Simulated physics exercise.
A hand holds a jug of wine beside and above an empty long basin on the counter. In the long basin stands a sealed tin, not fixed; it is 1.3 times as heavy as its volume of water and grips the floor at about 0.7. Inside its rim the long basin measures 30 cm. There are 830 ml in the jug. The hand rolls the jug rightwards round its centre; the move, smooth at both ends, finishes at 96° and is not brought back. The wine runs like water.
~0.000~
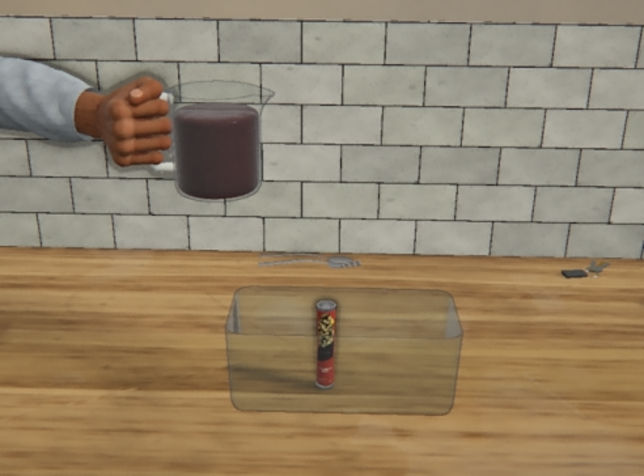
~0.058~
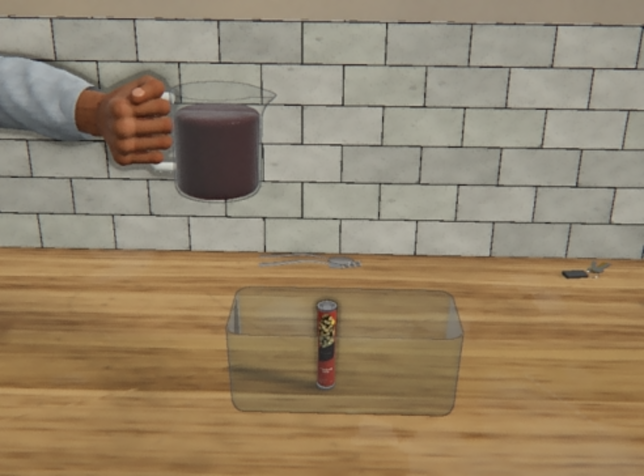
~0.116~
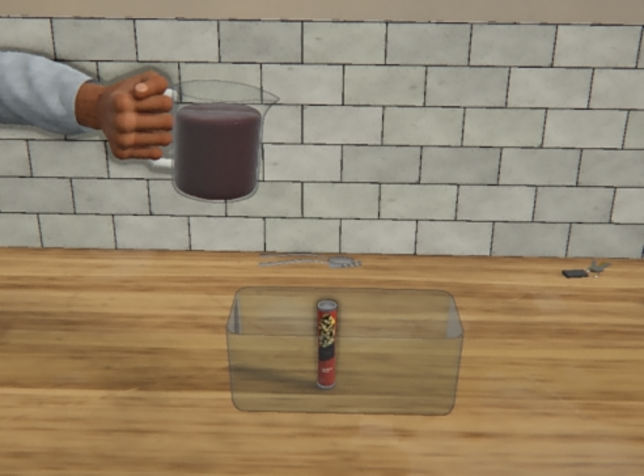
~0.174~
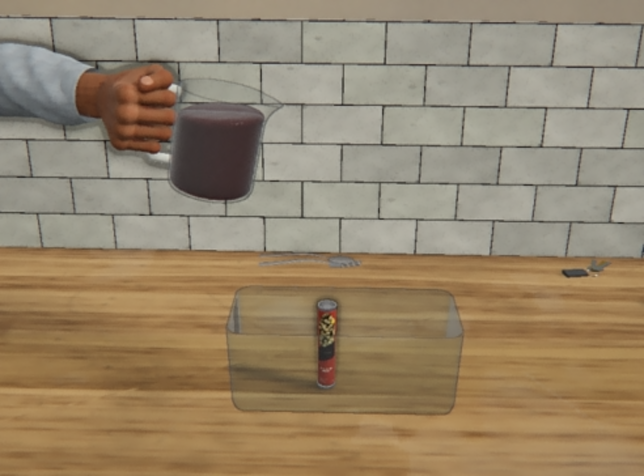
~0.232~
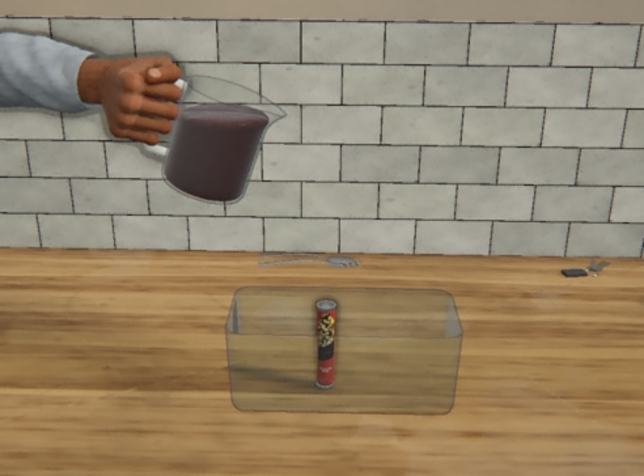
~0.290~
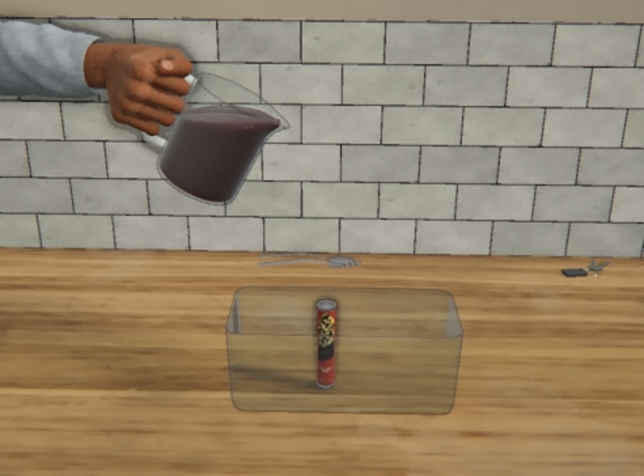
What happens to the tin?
The tin stays up.
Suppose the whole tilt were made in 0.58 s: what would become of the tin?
Then it keeps standing.
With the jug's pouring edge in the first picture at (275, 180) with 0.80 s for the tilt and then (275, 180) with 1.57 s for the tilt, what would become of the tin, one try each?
First it falls; then it topples.
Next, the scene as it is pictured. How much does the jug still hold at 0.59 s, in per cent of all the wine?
About 72 per cent.
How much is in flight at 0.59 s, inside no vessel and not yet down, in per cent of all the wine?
About 26 per cent.
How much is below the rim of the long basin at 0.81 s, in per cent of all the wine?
About 40 per cent.
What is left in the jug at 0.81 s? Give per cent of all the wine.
About 28 per cent.
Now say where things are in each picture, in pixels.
It leans 0°; its right rim is at (275, 93); the wine meets the walls at (174, 110) and (259, 112); the long basin's rim runs from (231, 310) to (457, 315); the tin's top is at (326, 309), in the first frame.
It leans 1°; its right rim is at (277, 95); the wine meets the walls at (175, 110) and (260, 113), in the second frame.
It leans 5°; its right rim is at (280, 98); the wine meets the walls at (177, 110) and (262, 114), in the third frame.
It leans 11°; its right rim is at (284, 105); the wine meets the walls at (178, 111) and (265, 114), in the fourth frame.
It leans 19°; its right rim is at (287, 114); the wine meets the walls at (177, 120) and (272, 115), in the fifth frame.
It leans 28°; its right rim is at (291, 126); the wine meets the walls at (173, 130) and (282, 120), in the sixth frame.
Then, 0.59 s in, the tilt is 81° and 72 per cent is still to pour; the tin stands where it began.
Then, 0.81 s in, the tilt is 96° and 28 per cent is still to pour; the tin stands where it began.
Then, 1.05 s in, the tilt is 96° and 9 per cent is still to pour; the tin stands where it began.
Then, 1.30 s in, the tilt is 96° and 3 per cent is still to pour; the tin stands where it began.
Finally, the tin stands where it began.
